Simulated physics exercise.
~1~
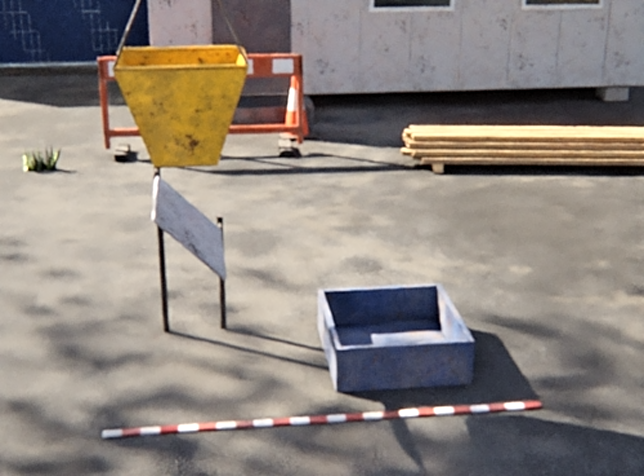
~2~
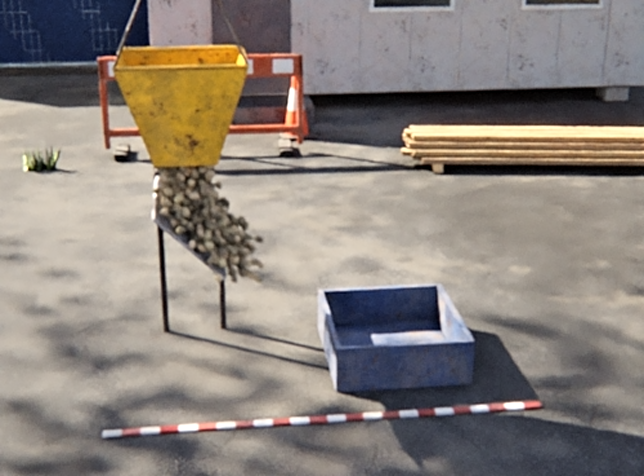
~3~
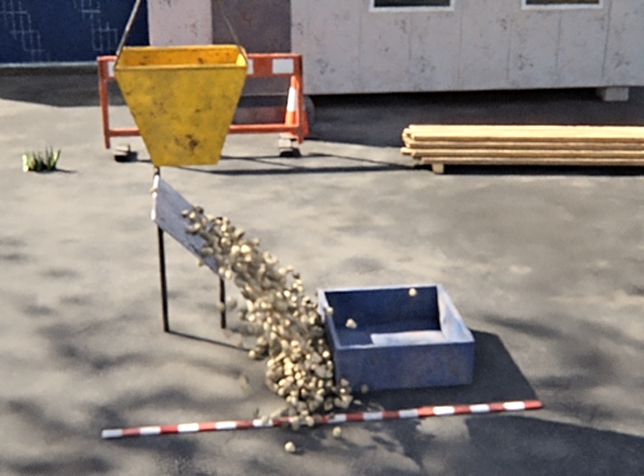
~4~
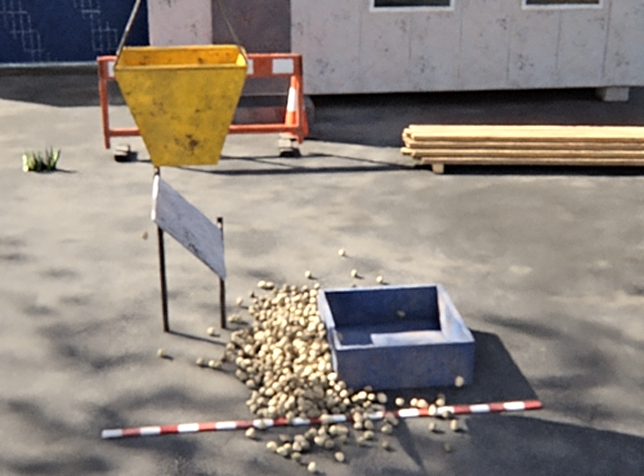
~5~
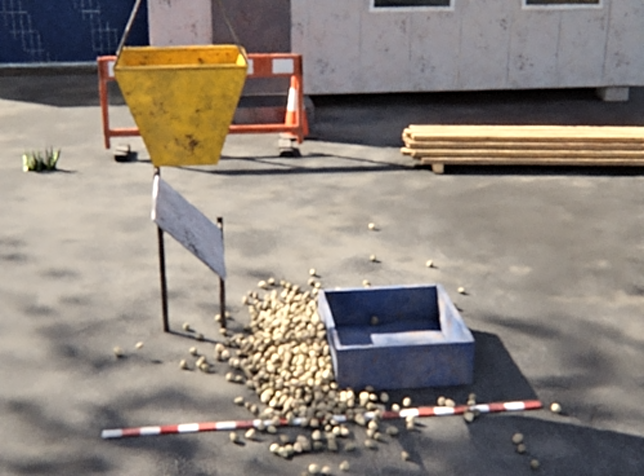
At first, a yellow skip hangs above a fixed sloping steel plate on two legs, with an open blue-grey bin to the right and a red and white striped staff on the ground in front. Then smooth, pale stones pour out beneath the skip and run down the plate to the right. They drop off its lower edge short of the bin, piling against its left side and spilling over the staff. The plate clears as a few stragglers scatter behind, in front of and beyond the bin. In the end, most stones lie heaped left of the bin, which looks almost empty.
